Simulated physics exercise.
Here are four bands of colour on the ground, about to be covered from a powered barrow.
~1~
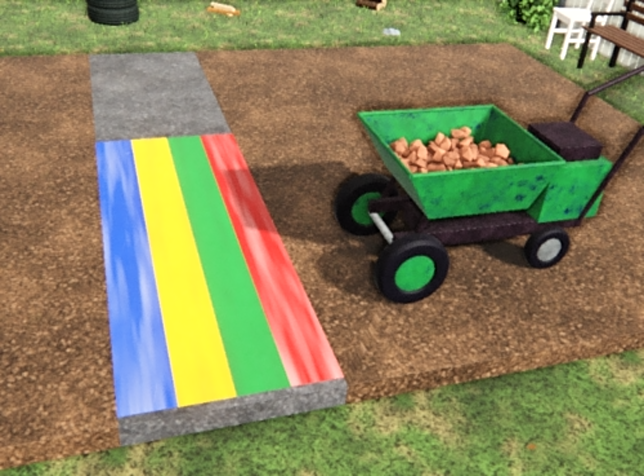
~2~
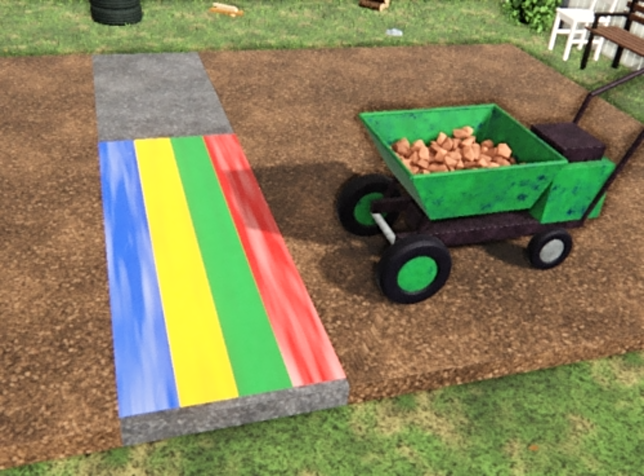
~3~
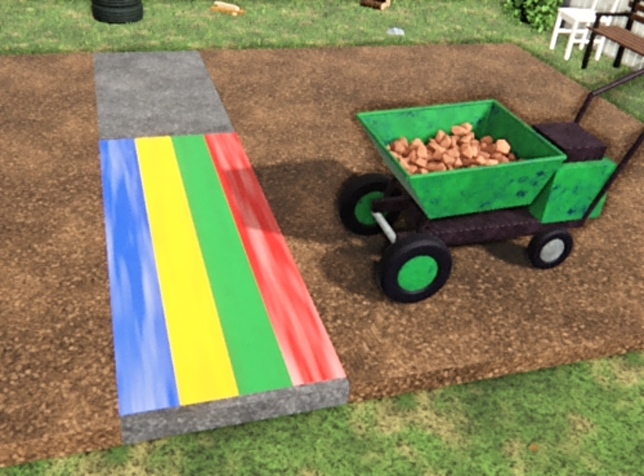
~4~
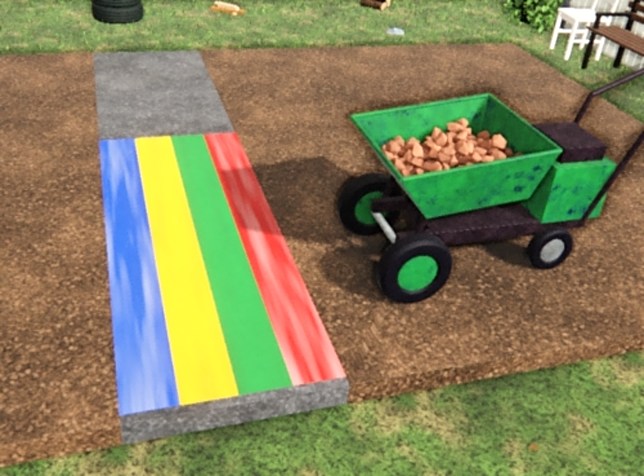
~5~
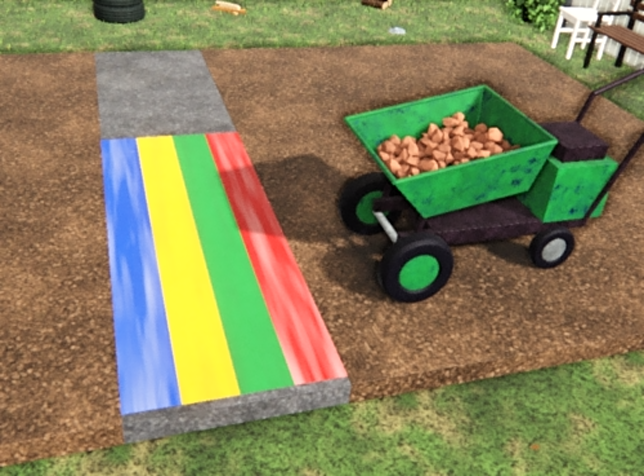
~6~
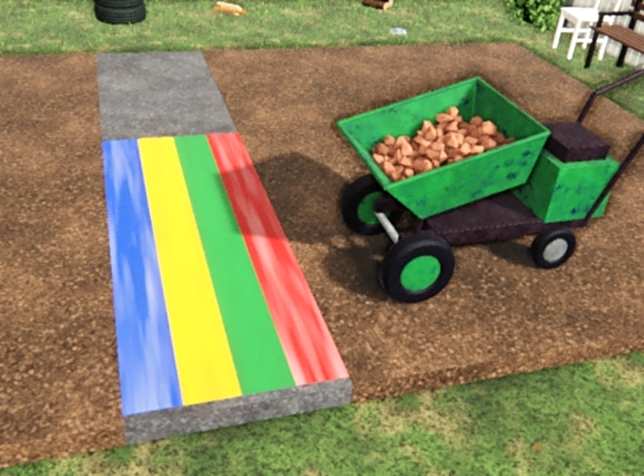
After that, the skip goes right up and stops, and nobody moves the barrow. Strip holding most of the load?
Red.
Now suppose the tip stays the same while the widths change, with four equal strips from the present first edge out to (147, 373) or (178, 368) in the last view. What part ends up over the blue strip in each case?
First case 0 per cent, second case 0 per cent.
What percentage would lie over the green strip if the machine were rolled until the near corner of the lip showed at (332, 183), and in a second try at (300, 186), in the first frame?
20 % and 0 %.
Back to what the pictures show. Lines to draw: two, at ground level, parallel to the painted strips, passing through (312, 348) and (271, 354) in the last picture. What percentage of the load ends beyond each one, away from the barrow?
Estimate, first then second: 70 %, 30 %.
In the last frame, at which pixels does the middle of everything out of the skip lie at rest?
About (262, 276).
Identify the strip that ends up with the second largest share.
Runner-up - the green one.
Shortly afterwards, skip tipped steeply; the whole lot in the skip.
Next, skip tipped right over; the bulk in the skip; a little over the red strip; only a few over the green strip; only a few over the yellow strip.
Some moments later, skip tipped right over; near a quarter in the skip; near a third over the red strip; near a quarter over the green strip; a little over the yellow strip; only a few over the blue strip.
In the end, skip tipped right over; a little in the skip; near half over the red strip; near a third over the green strip; a little over the yellow strip; only a few over the blue strip; only a few off the paint.
